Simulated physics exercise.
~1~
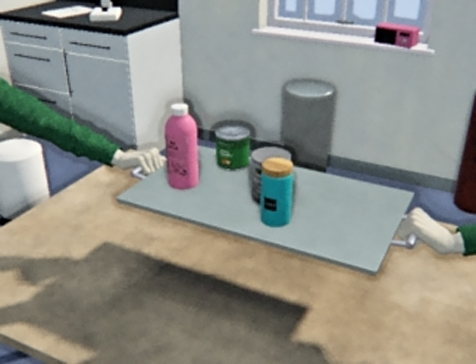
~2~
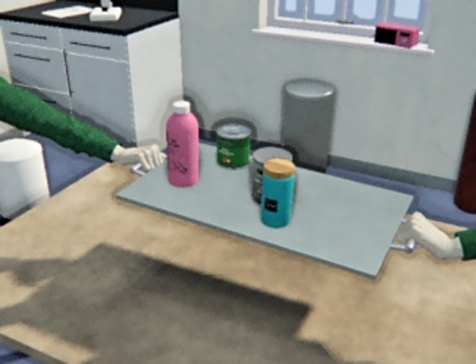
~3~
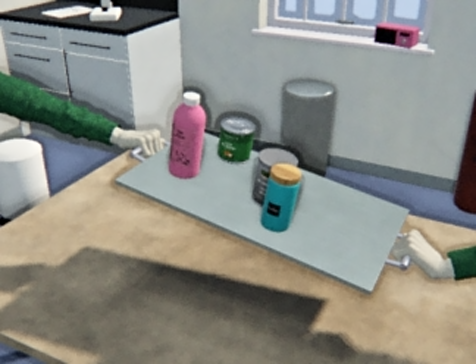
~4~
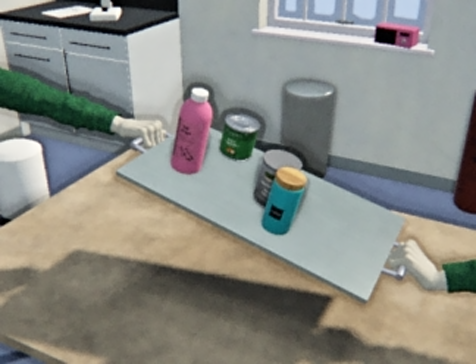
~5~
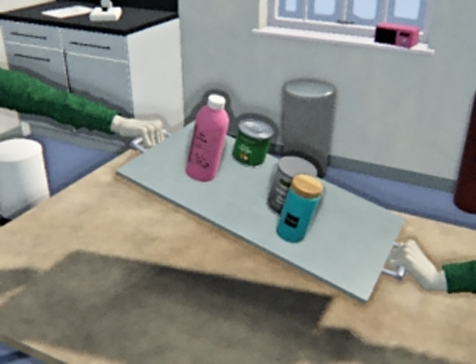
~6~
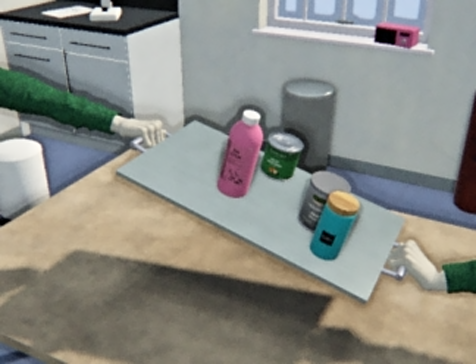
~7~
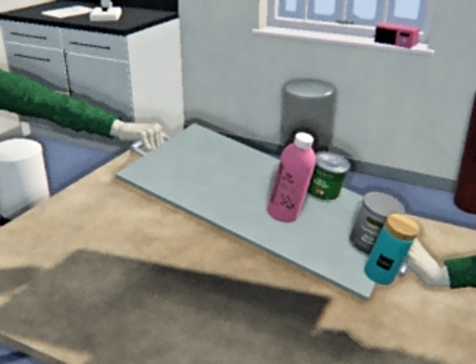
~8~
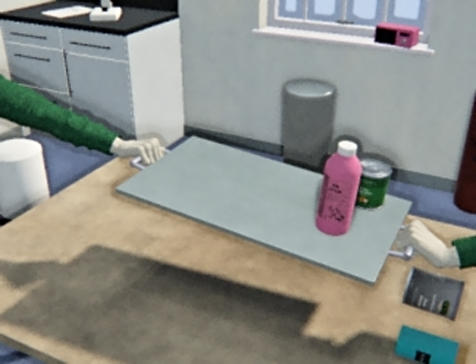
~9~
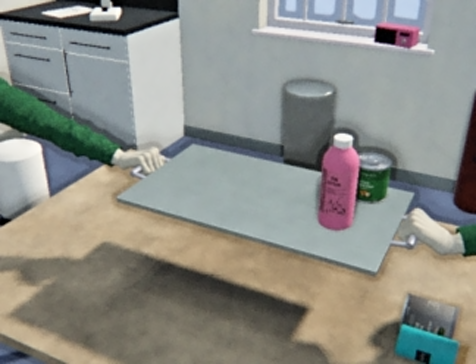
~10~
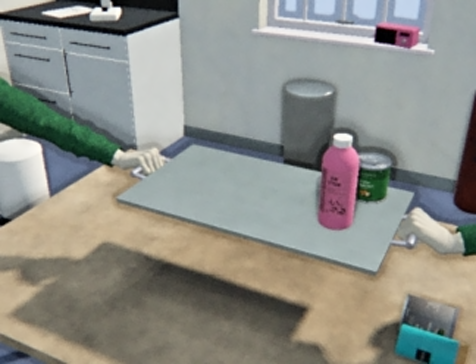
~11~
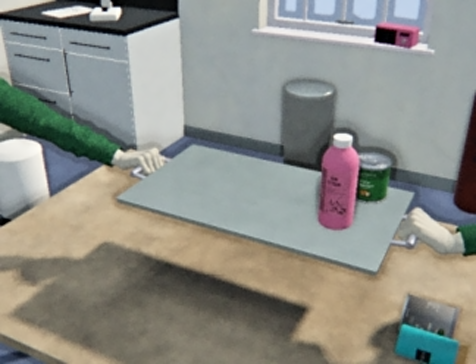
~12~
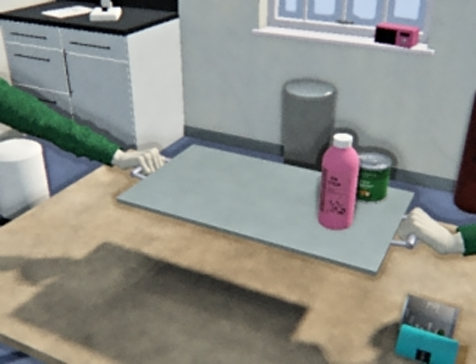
In a kitchen, two hands tilting a tray rightward, four containers sliding, two falling onto the table, pink bottle staying upright.
